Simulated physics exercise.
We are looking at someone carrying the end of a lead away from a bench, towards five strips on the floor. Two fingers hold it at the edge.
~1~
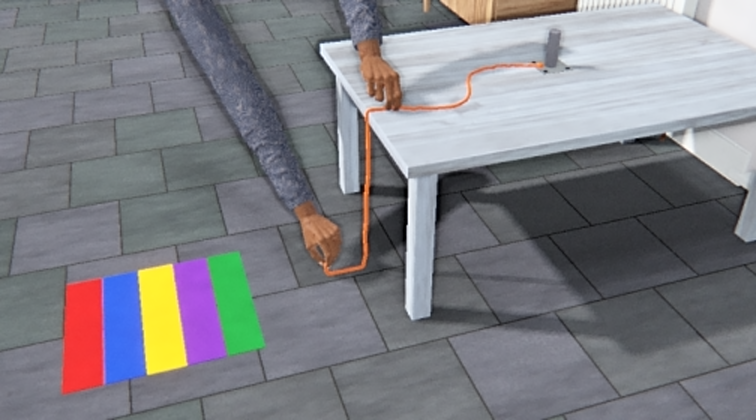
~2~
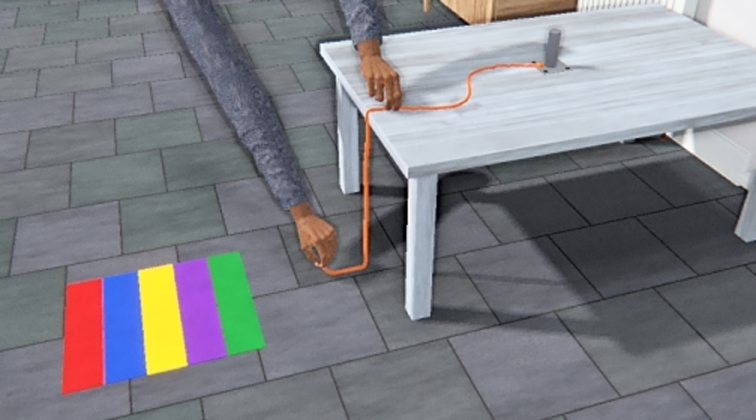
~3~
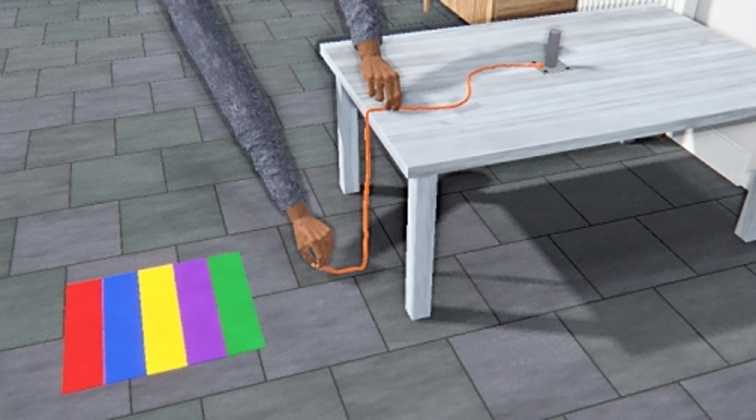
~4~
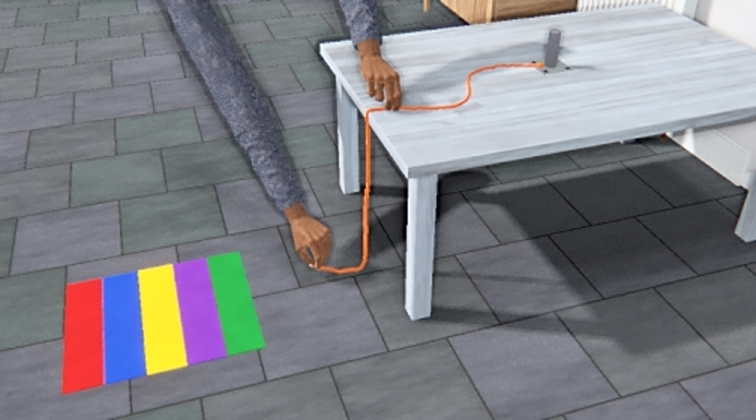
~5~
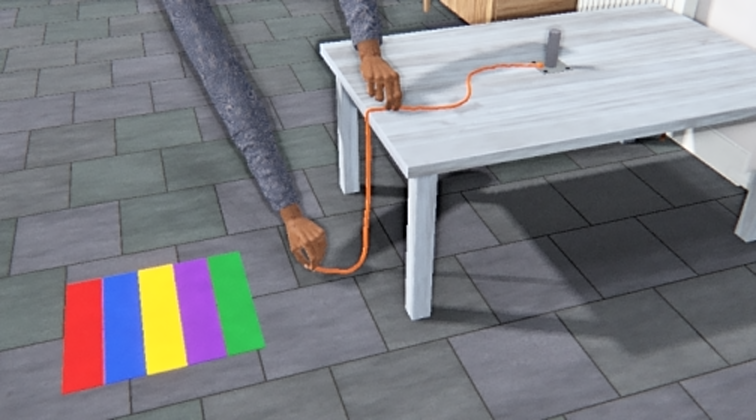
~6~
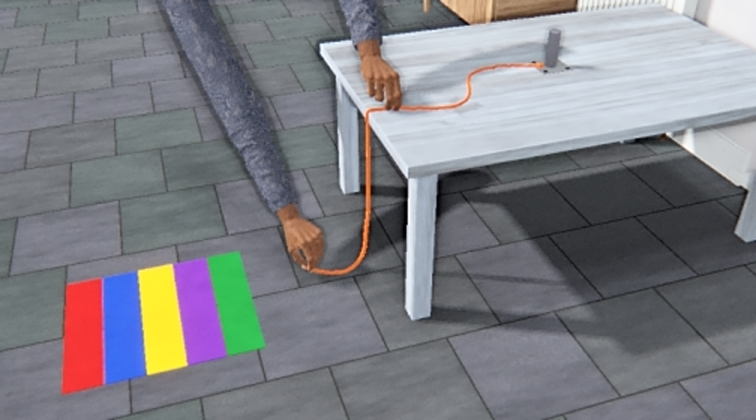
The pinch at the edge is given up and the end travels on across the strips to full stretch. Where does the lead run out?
It halts on the yellow strip.
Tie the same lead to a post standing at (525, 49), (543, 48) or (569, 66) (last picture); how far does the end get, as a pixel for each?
In that order: (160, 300), (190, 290) and (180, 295).
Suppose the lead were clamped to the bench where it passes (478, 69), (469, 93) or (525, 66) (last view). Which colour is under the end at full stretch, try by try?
One after the other, yellow; purple; yellow.
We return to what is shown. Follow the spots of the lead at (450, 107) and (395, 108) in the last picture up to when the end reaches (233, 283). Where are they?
They go to (400, 102) and to (365, 128).
Soon after, end near (233, 283); over green.
After that, end near (184, 293); over purple.
At the stop, end near (154, 299); over yellow. Over yellow.
